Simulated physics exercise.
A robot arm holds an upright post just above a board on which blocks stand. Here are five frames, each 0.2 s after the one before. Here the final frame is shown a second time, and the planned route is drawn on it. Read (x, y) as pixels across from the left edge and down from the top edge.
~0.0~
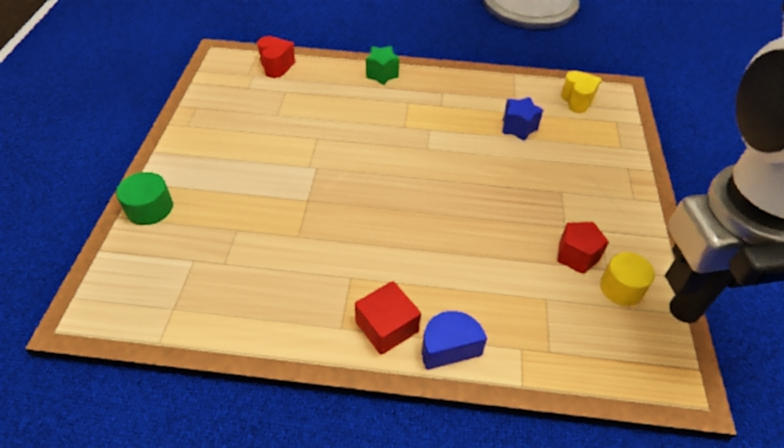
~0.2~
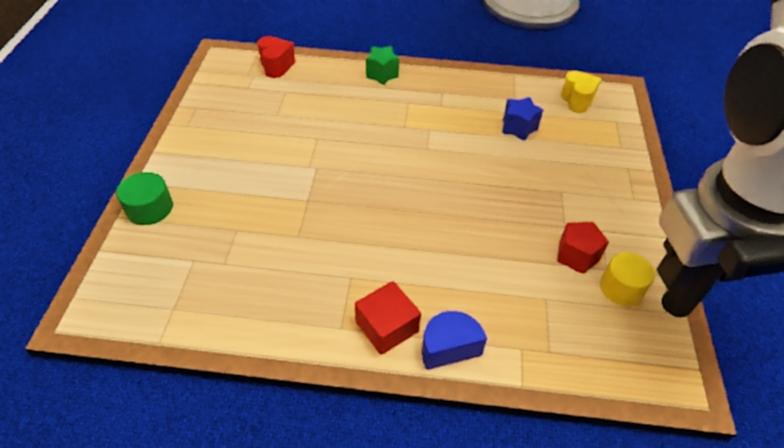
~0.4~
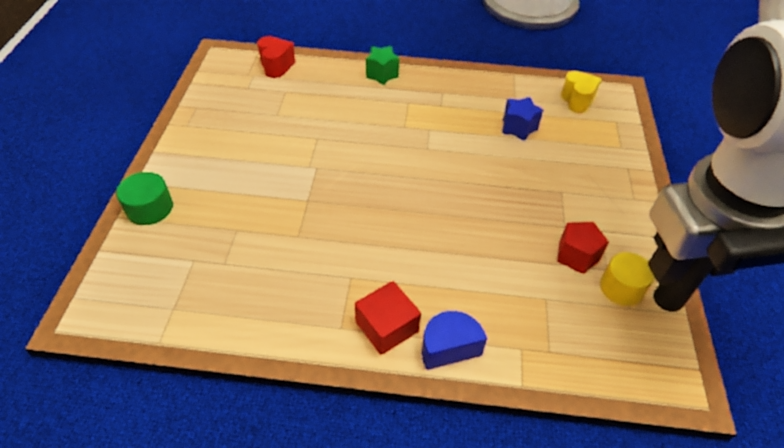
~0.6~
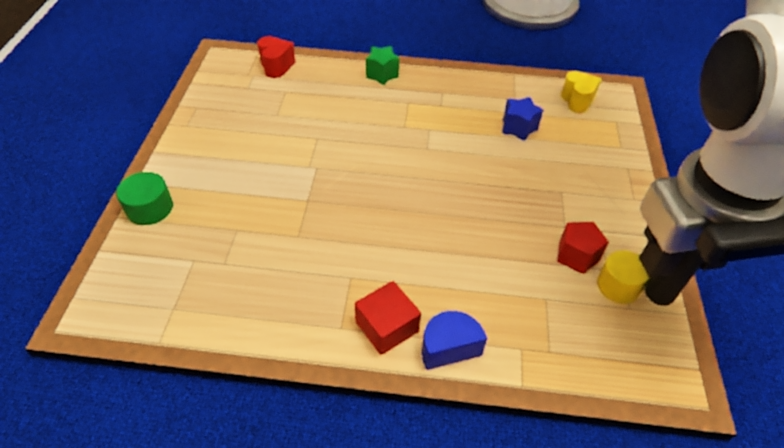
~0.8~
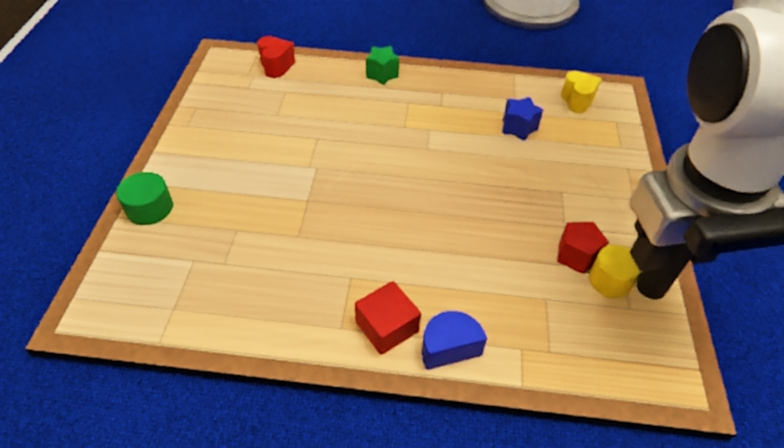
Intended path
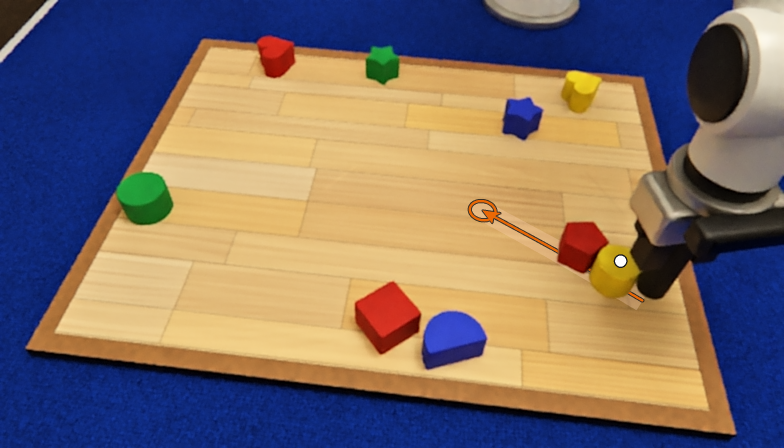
A light wooden board with a brown rim lies on a blue surface, viewed from above at an angle by a still camera. Red, green, blue and yellow blocks are scattered across it, with a black-tipped robot arm at the right edge. The arm slides its post slightly left, meets the yellow round block and nudges it a little left toward the red pentagonal block.
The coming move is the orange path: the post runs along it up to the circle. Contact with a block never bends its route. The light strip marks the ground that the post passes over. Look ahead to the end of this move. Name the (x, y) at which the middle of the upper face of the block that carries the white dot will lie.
I'd place it at (483, 167), taking the centre of its top.
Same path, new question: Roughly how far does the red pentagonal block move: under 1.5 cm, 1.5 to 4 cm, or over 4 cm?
It will fall in the top band, over 4 cm.
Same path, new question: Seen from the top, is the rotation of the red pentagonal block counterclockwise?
I believe not.
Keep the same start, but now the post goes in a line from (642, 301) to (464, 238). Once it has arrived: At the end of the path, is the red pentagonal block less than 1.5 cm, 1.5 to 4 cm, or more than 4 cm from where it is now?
The distance will be above 4 cm.
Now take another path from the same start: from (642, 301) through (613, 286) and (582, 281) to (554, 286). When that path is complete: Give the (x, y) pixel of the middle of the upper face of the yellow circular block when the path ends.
Near (563, 235).
Drawn move, in a line from (642, 301) to (483, 211); the dot is on the yellow circular block.
On the path given first. One third of the way, post (591, 255); red pentagonal block (538, 201); yellow circular block (566, 227).
Two thirds of the way, post (536, 225); red pentagonal block (506, 168), turned 25° clockwise; yellow circular block (519, 195).
At the end, post (485, 198); red pentagonal block (498, 145), turned 65° clockwise; yellow circular block (483, 167).
